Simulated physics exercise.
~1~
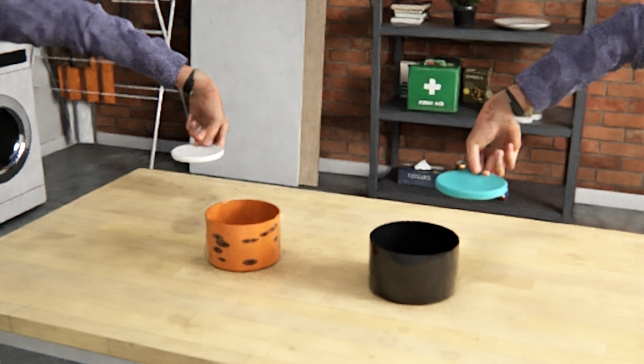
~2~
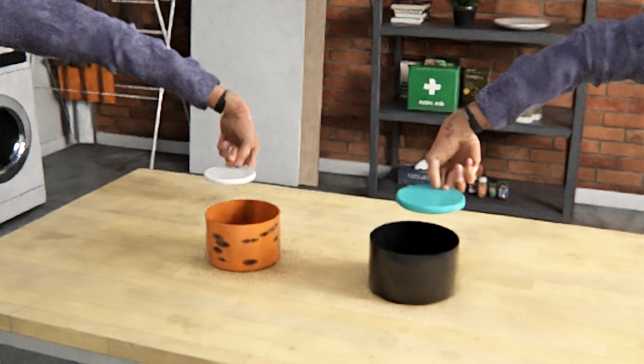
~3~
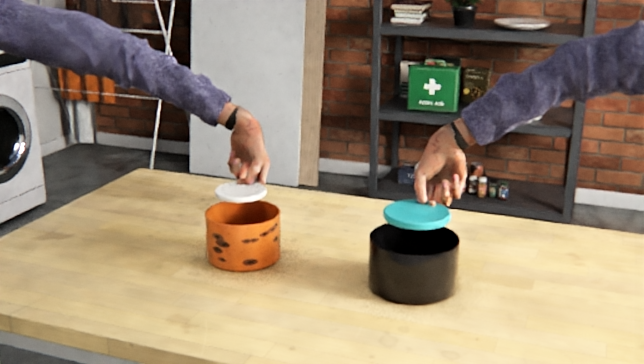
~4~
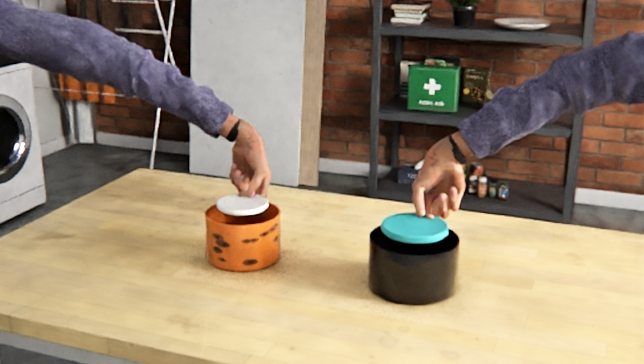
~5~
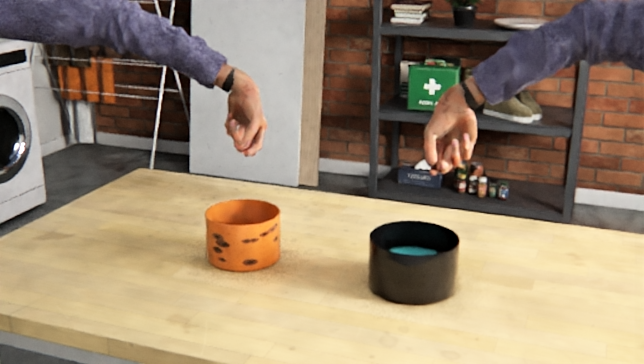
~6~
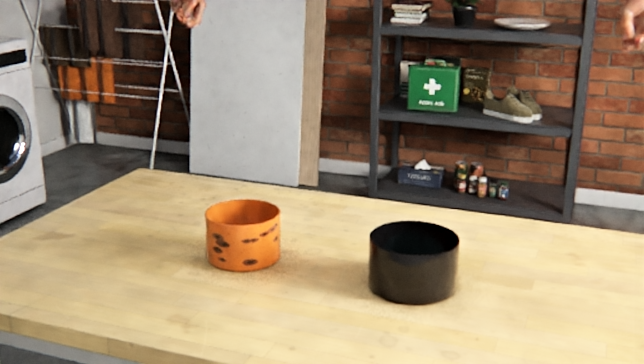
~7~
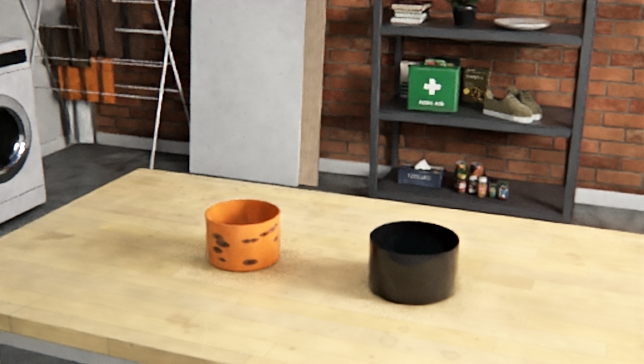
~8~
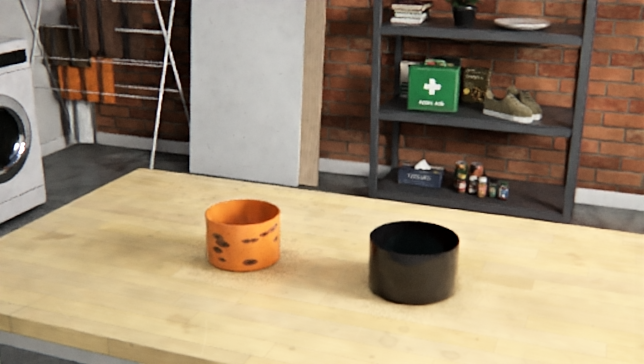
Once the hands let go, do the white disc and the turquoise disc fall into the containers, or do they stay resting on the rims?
Both fall in, the white disc into the orange container and the turquoise disc into the black one.
